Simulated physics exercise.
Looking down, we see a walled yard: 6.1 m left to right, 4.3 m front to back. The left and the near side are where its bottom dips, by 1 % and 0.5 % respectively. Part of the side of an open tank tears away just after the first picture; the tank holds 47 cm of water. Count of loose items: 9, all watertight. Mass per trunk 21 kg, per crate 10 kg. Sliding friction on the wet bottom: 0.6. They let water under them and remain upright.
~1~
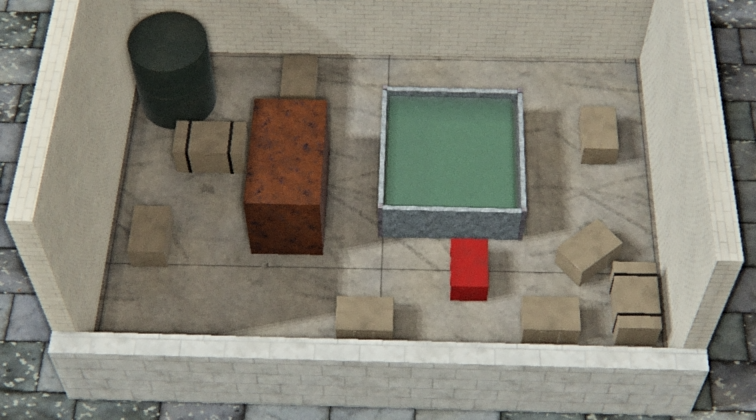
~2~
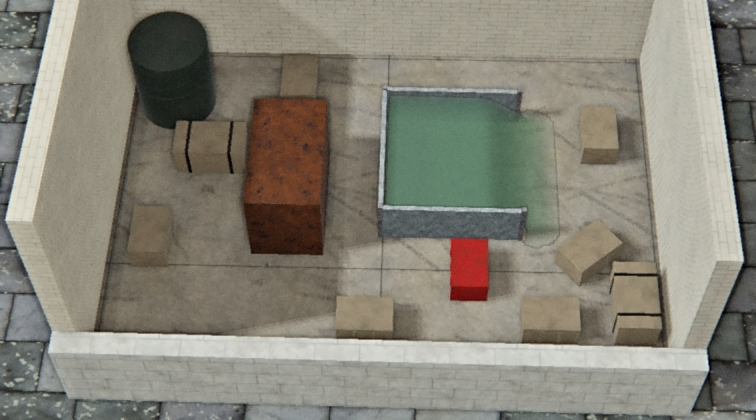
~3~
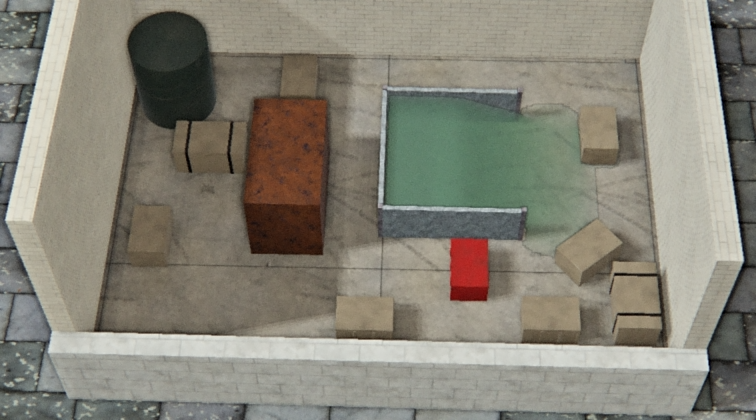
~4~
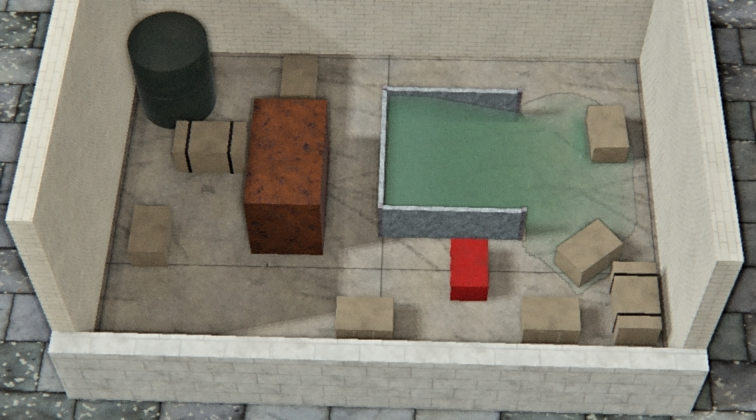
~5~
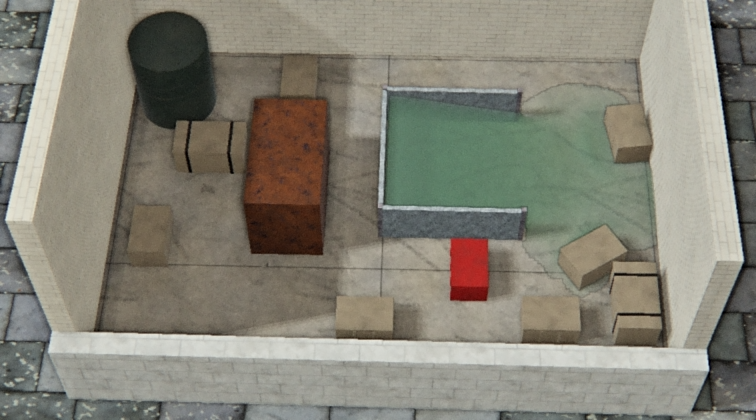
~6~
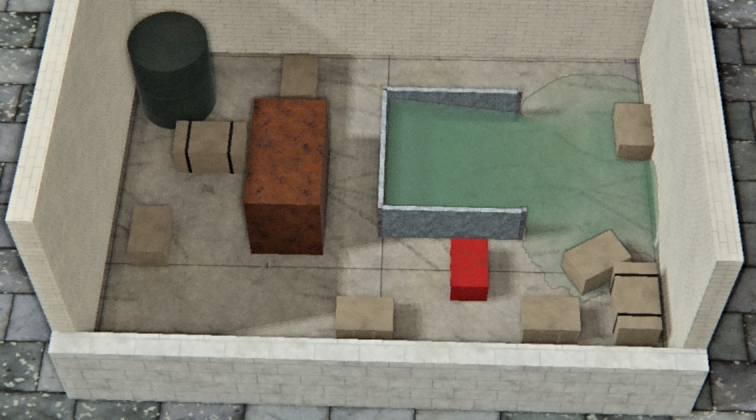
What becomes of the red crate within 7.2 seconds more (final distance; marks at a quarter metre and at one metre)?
Badly dislodged.
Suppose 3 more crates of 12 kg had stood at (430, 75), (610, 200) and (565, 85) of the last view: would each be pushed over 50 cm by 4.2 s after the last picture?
First outside the limit, then outside the limit, then outside the limit.
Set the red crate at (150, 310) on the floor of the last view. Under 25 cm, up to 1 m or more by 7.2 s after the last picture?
Short answer: It goes only partway.
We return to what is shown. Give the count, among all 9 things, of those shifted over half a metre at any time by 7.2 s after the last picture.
I count 7 of them.
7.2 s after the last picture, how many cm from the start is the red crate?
140 cm.
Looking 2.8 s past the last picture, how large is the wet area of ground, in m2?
I'd put it close to 15 m2.
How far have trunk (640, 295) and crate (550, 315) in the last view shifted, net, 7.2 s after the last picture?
Taking them in turn, the shifts are 400 cm and 400 cm.
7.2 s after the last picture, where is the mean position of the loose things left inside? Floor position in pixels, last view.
Close to pixel (240, 223).
Then, 0.9 s after the last picture the red crate is near (470, 262), 0.0 m from its start, aground; 1 afloat.
Then, 2.8 s after the last picture the red crate is near (441, 256), 0.3 m from its start, aground; 4 afloat.
Then, 4.8 s after the last picture the red crate is near (352, 235), 1.3 m from its start, aground; 4 afloat.
Then, 7.2 s after the last picture the red crate is near (352, 235), 1.3 m from its start, aground; 6 afloat.
